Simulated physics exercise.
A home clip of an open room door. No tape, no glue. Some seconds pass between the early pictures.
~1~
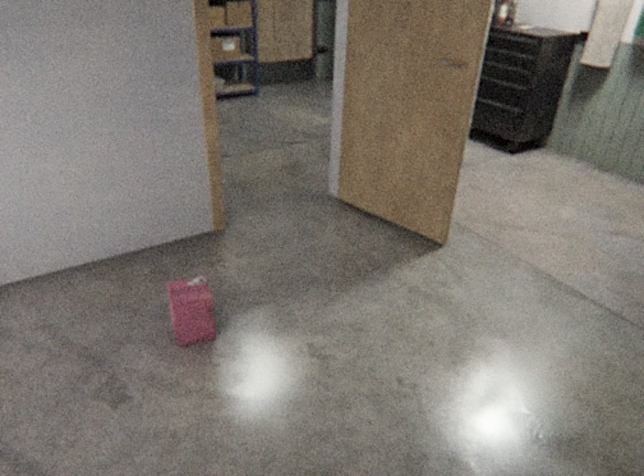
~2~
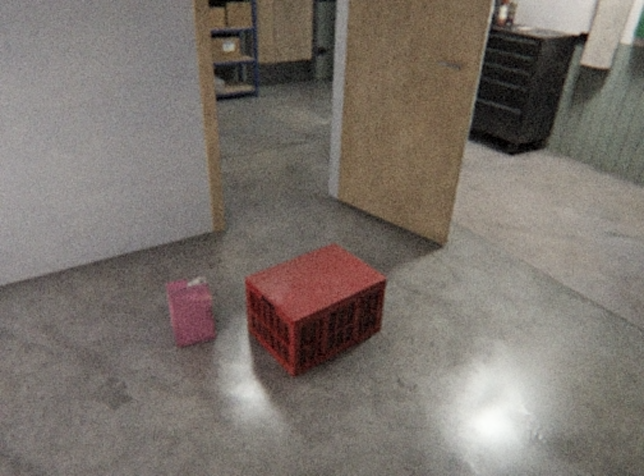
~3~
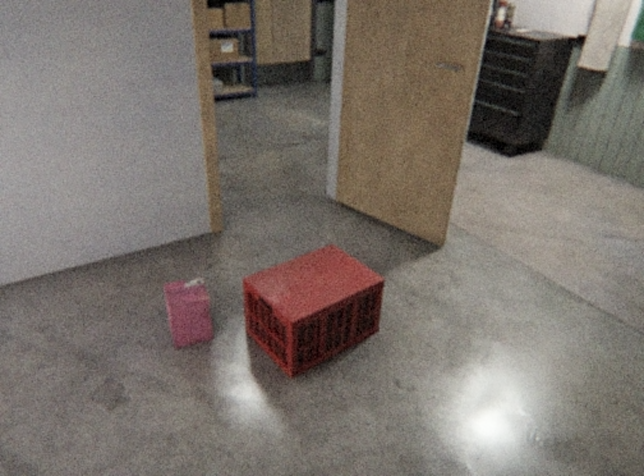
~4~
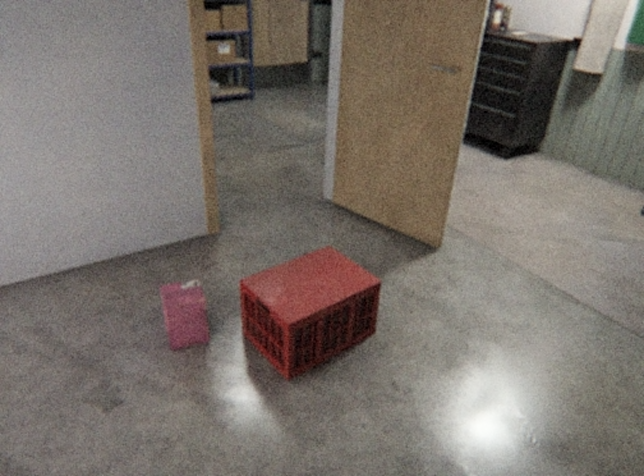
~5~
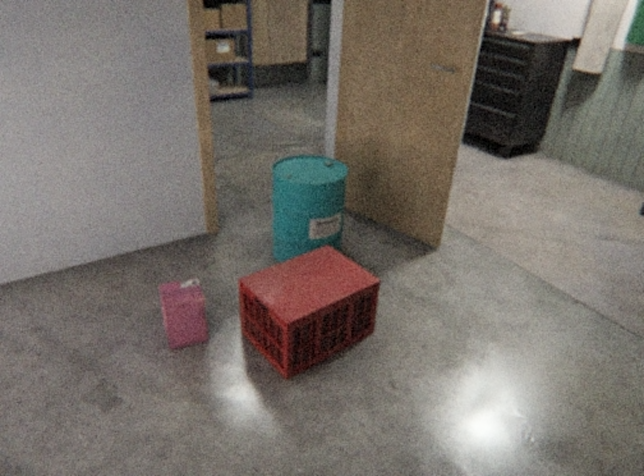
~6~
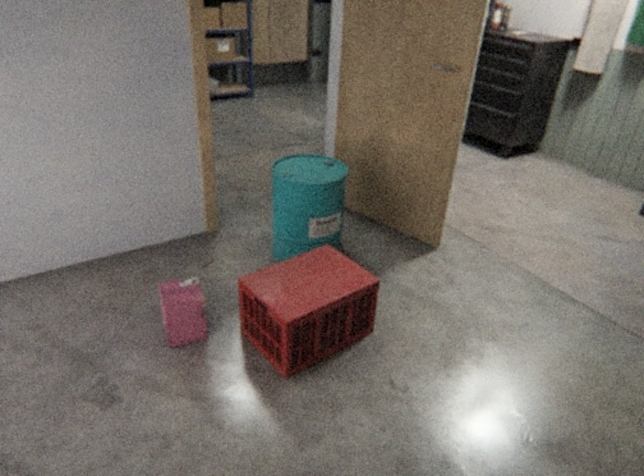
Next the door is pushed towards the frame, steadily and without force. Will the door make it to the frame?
Outcome: The door jams.
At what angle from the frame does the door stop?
About 60°.
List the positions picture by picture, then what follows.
The first frame shows door wide open and still.
The second frame shows door wide open and still; red chest (316, 305); pink parcel (191, 311).
The third frame shows door wide open and still; red chest (313, 306); pink parcel (189, 312).
The fourth frame shows door wide open and still; red chest (310, 308); pink parcel (185, 314).
The fifth frame shows door wide open and still; red chest (309, 307); pink parcel (184, 313).
The sixth frame shows door wide open and still; turquoise drum (308, 211); red chest (308, 306).
Then, 0.50 s on from there, open by 90°.
Then, 0.80 s on from there, open by 72°.
In the end, open by 60°; all 3 unmoved. At the end, from the last picture's camera, turquoise drum near (305, 211).
